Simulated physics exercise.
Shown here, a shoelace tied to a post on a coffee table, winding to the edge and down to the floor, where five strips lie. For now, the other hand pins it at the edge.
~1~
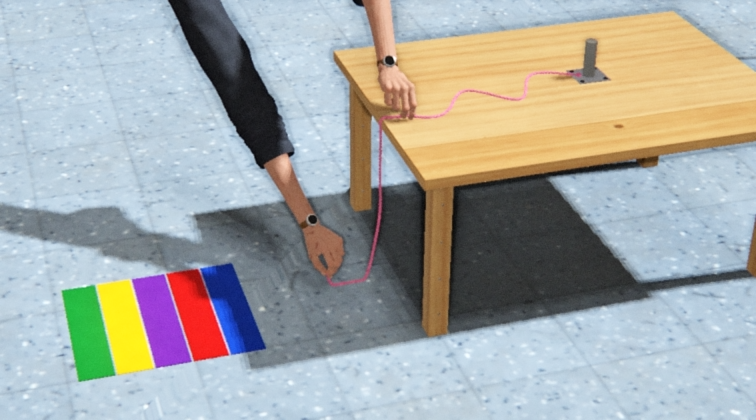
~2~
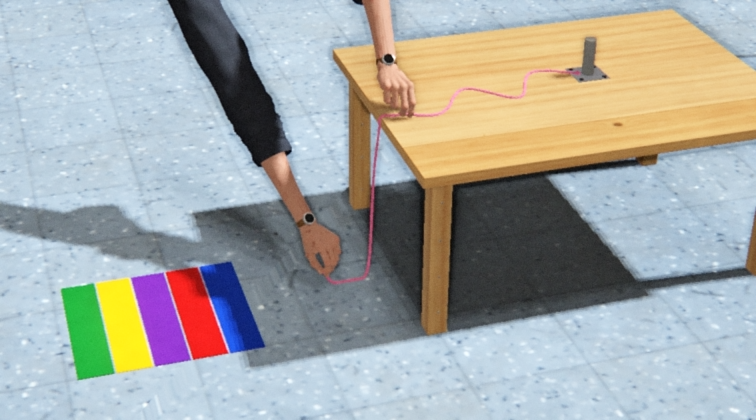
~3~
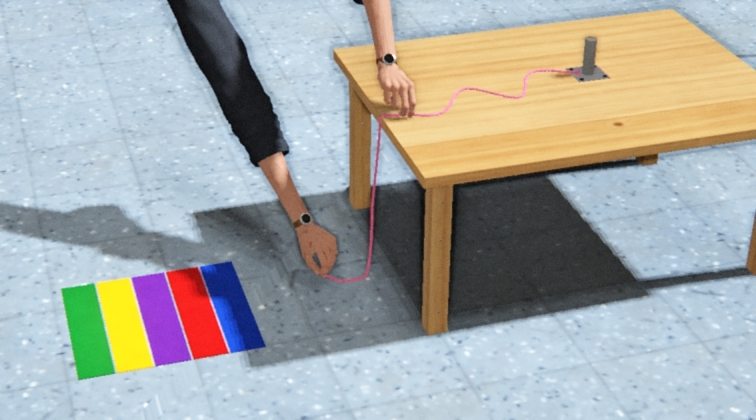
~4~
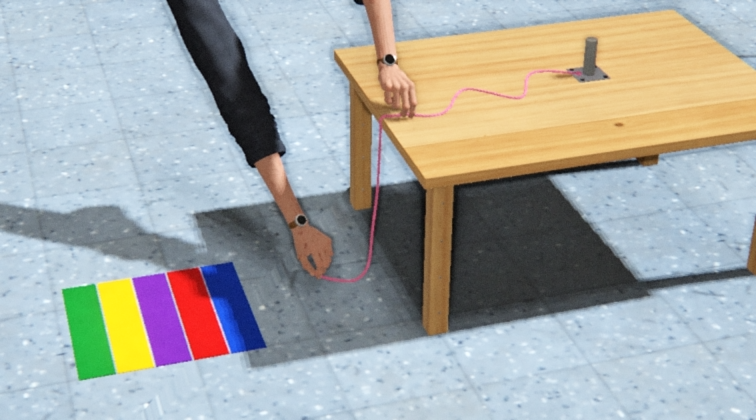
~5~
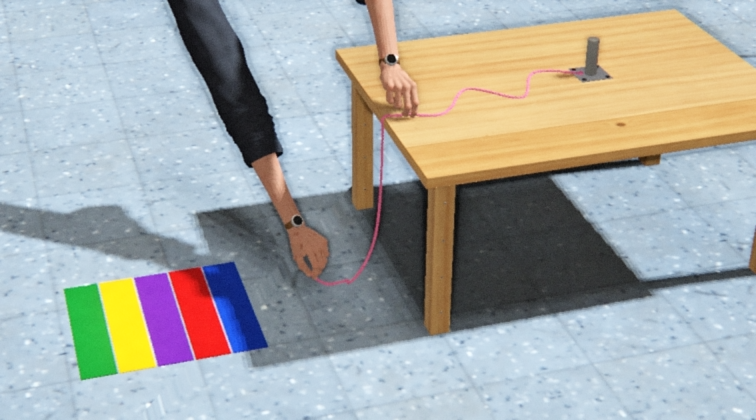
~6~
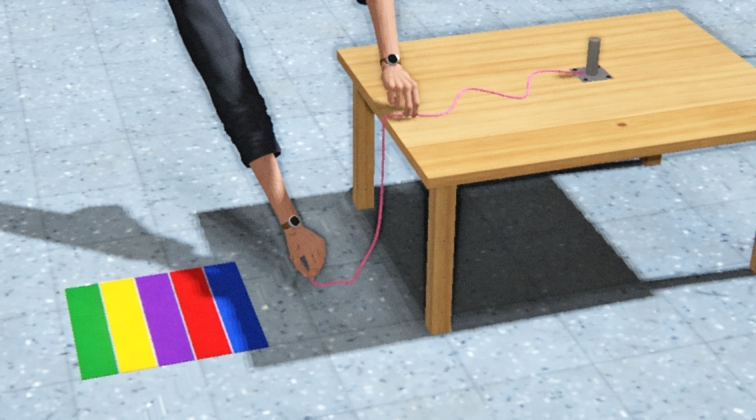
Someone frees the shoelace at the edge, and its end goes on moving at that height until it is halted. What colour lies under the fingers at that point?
Yellow.
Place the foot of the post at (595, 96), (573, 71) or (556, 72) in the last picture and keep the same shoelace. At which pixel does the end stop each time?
In order, the pixels are (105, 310), (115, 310) and (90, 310).
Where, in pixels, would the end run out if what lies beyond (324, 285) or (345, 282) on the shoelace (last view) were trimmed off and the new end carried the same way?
Roughly at (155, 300) the first time and at (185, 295) the second.
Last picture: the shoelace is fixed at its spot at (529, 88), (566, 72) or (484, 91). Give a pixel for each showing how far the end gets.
The places are (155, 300), (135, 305) and (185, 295).
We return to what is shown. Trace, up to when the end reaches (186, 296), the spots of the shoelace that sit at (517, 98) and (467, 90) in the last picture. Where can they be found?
Near (478, 94) and (431, 104).
Early on, end near (186, 296); over red.
Midway, end near (149, 302); over purple.
At the end of the slack, end near (127, 306); over yellow. It gets as far as the yellow strip.
